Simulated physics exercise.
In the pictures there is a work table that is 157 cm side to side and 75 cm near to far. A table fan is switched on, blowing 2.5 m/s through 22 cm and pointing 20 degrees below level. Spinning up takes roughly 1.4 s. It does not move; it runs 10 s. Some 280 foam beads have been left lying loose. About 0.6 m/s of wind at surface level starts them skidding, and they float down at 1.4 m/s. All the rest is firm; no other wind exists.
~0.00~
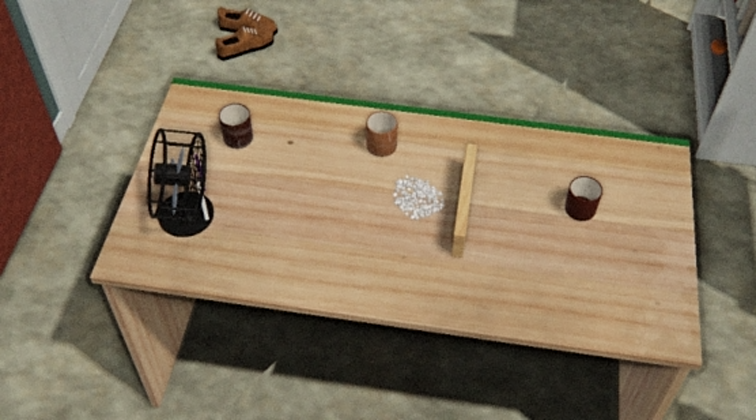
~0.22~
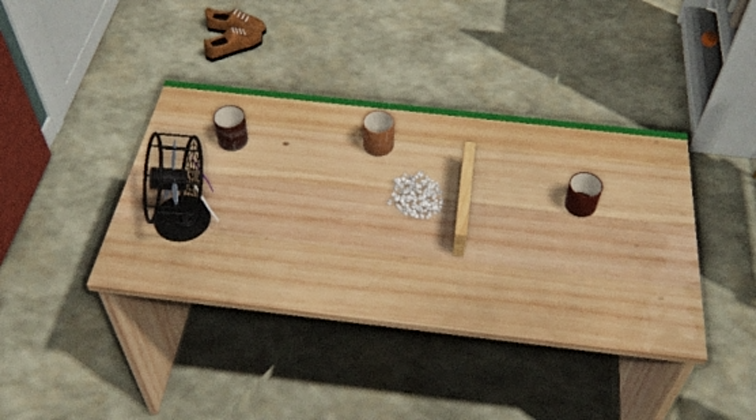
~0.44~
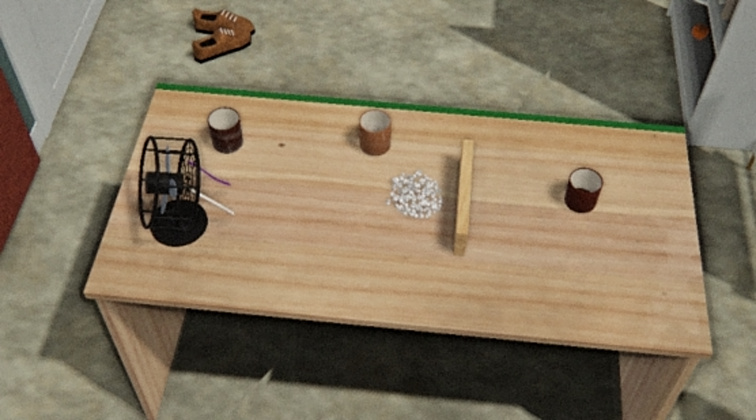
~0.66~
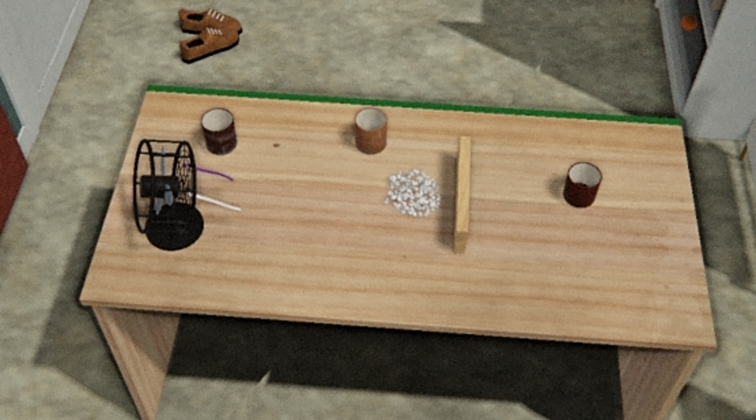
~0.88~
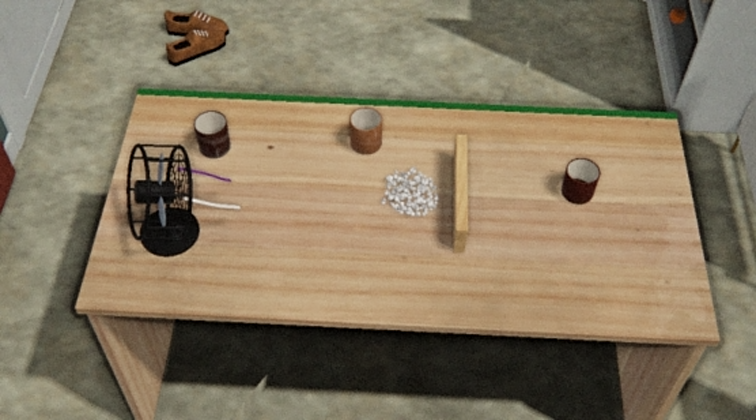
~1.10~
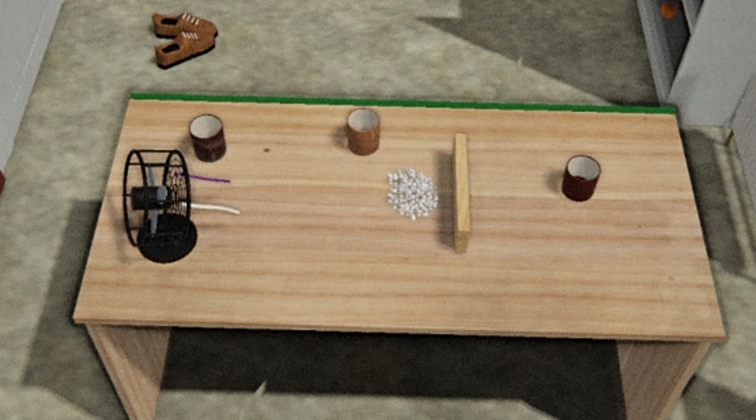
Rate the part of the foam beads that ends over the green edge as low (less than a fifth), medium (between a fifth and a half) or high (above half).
High.
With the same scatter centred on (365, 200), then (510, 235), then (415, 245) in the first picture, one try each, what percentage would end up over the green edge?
Roughly 70 %, then 0 %, then 0 %.
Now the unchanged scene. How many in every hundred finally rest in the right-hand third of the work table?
About 0 percent.
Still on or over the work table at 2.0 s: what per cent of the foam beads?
I'd put it near 30 per cent.
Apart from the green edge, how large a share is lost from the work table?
My best guess is roughly 25 %.
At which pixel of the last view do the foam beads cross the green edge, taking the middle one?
I'd point to somewhere near (495, 103).
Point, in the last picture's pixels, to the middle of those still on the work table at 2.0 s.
Roughly pixel (456, 204).
After 2.0 s the count stands so, 59 % are over the green edge; the middle of those still in play is near (456, 204).
After 3.2 s the count stands so, 73 % are over the green edge.
After 5.5 s the count stands so, 76 % are over the green edge.
After 10.0 s, at the end, 76 % are over the green edge.
